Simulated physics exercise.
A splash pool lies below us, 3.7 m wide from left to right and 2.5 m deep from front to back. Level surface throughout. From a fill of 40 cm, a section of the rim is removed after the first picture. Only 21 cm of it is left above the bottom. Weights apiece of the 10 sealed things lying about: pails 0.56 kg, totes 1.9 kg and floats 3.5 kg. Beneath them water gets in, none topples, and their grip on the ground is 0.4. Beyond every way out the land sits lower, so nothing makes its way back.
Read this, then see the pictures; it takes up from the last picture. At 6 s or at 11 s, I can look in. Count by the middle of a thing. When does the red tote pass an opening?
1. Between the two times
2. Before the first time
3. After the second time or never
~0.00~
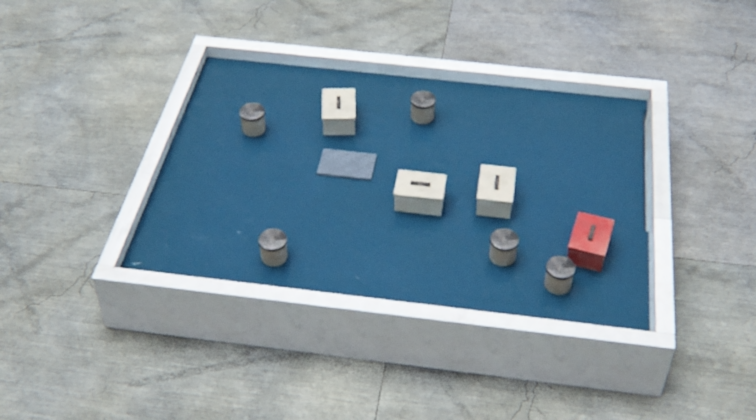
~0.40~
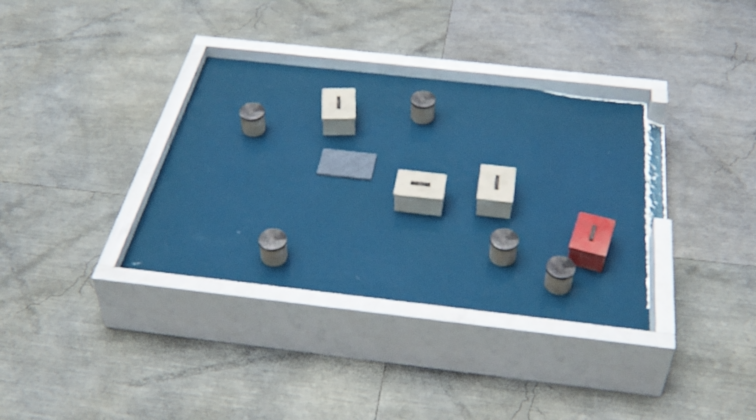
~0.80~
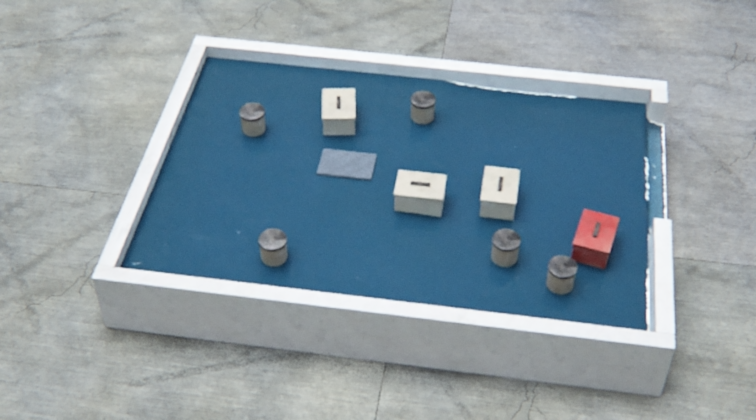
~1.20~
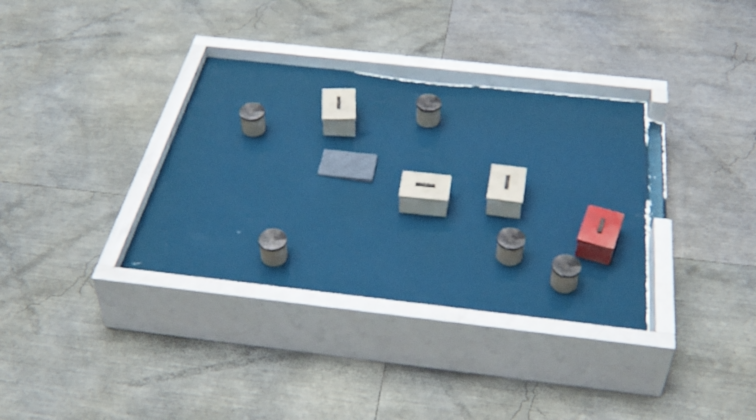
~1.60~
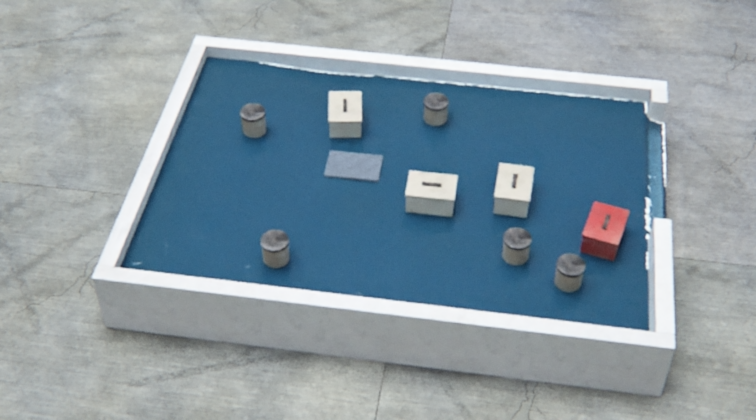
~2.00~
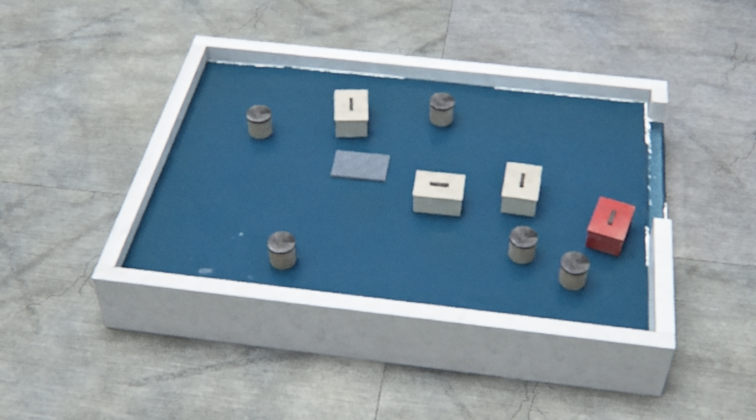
The answer is 2.
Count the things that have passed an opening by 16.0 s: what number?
I count 1 of them.
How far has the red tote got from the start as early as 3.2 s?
Displacement near 40 cm.
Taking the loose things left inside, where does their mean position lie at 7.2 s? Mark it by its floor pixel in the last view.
I'd put it around (455, 219).
After 3.2 s the red tote is near (630, 205), 0.4 m from its start, afloat; 0 of 10 are out; 10 afloat.
After 7.2 s the red tote has gone out (at 4.0 s); 1 of 10 are out; 9 afloat.
After 12.0 s the red tote has gone out (at 4.0 s); 1 of 10 are out; 9 afloat.
After 16.0 s the red tote has gone out (at 4.0 s); 1 of 10 are out; 9 afloat.
